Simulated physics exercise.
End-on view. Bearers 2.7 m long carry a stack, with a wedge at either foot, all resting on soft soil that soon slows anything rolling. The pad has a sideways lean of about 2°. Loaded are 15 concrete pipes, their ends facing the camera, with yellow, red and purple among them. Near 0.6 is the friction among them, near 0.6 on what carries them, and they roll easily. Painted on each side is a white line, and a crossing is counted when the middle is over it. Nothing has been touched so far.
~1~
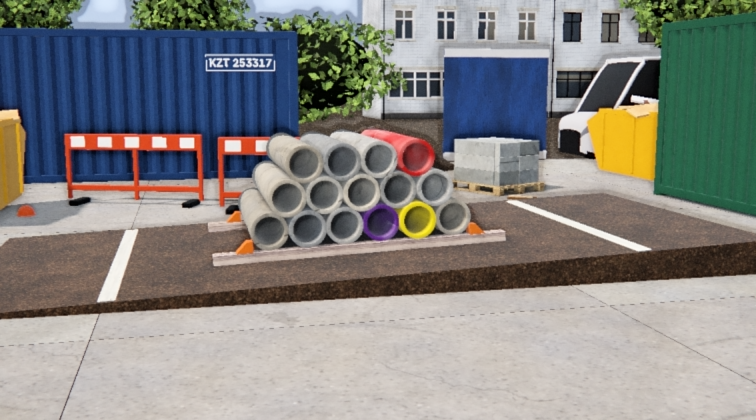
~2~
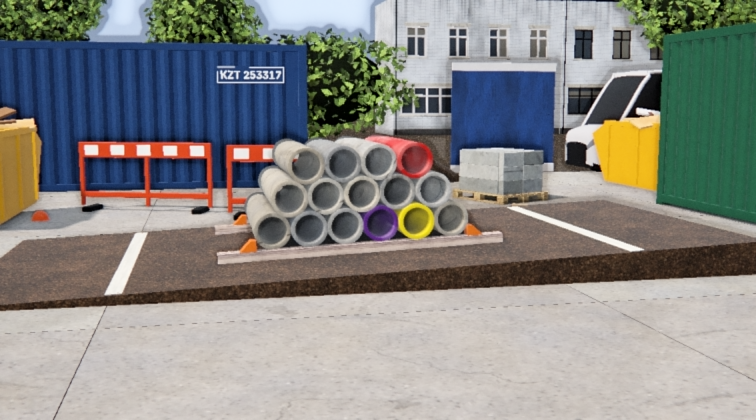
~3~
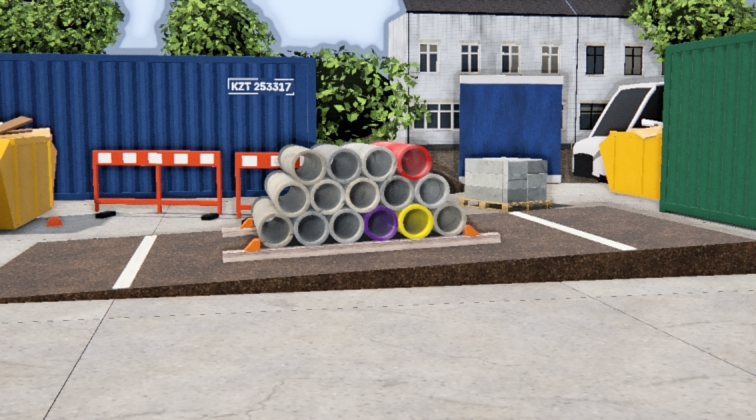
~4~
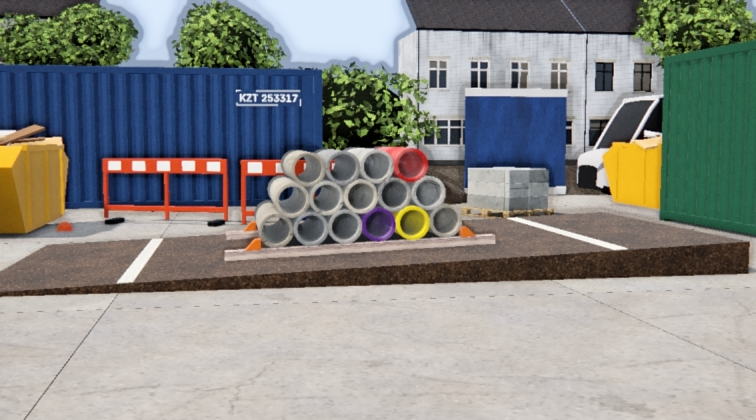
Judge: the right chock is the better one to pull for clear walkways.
Go with the right side.
If it is the left, after 2.5 s, yellow is on the bearers, 120 cm from the bearers' left end, rolling left; red is up on others, 130 cm from the bearers' right end, rolling left; purple is on the bearers, 75 cm from the bearers' left end, rolling left; 0 of 15 have crossed.
If it is the left, in the end, yellow is on the bearers, 10 cm from the bearers' left end; red is up on others, 30 cm from the bearers' left end; purple is off the bearers, 25 cm short of the left line; 8 of 15 have crossed.
If it is the right, after 1.6 s, yellow is on the bearers, 85 cm from the bearers' right end; red is in the air, 55 cm from the bearers' right end; purple is on the bearers, 120 cm from the bearers' right end; 0 of 15 have crossed.
If it is the right, in the end, yellow is on the bearers, 85 cm from the bearers' right end; red is on the bearers, 50 cm from the bearers' right end; purple is on the bearers, 120 cm from the bearers' right end; 0 of 15 have crossed.
